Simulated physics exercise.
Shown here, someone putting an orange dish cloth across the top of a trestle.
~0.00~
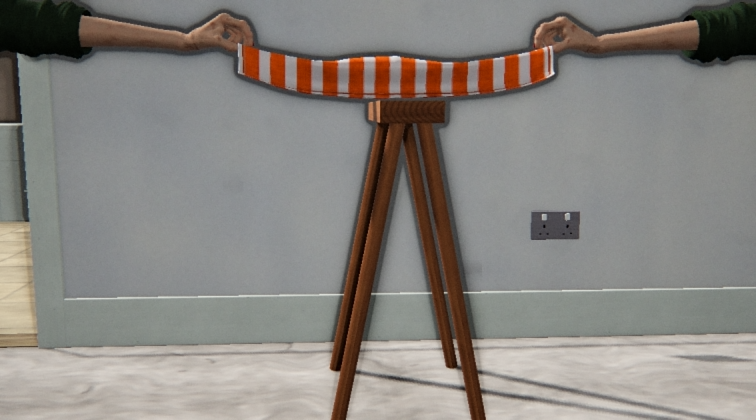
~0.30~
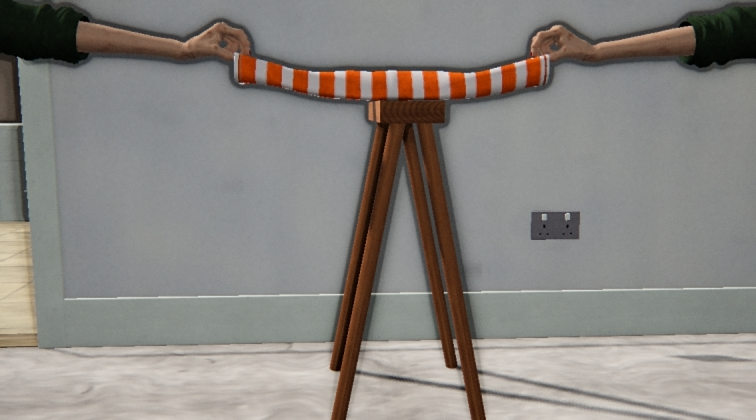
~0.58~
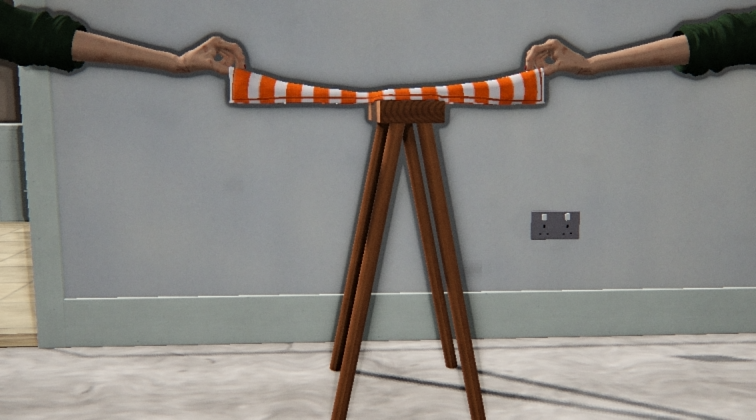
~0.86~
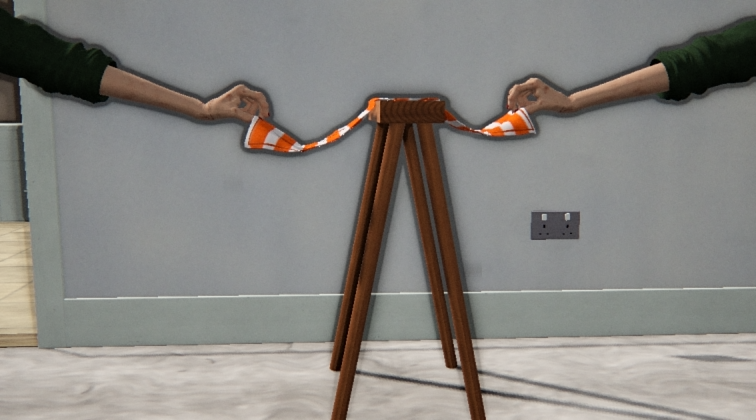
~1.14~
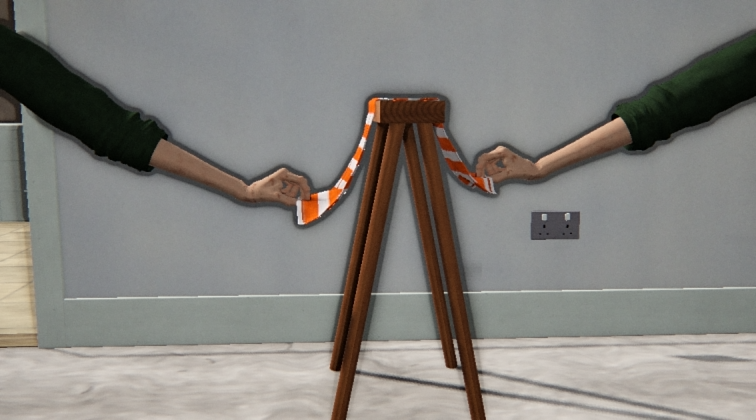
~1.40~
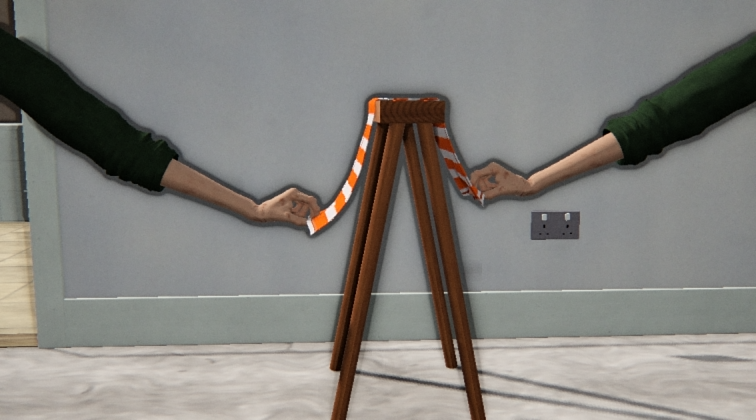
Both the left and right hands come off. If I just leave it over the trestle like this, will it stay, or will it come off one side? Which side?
It'll stay put.
After 2.10 s, dish cloth hanging on both sides, left end near (399, 239), right end near (449, 206).
After 2.90 s, dish cloth hanging on both sides, left end near (406, 239), right end near (440, 210).
In the end, dish cloth hanging on both sides, left end near (364, 245), right end near (428, 210). The orange dish cloth keeps its place.
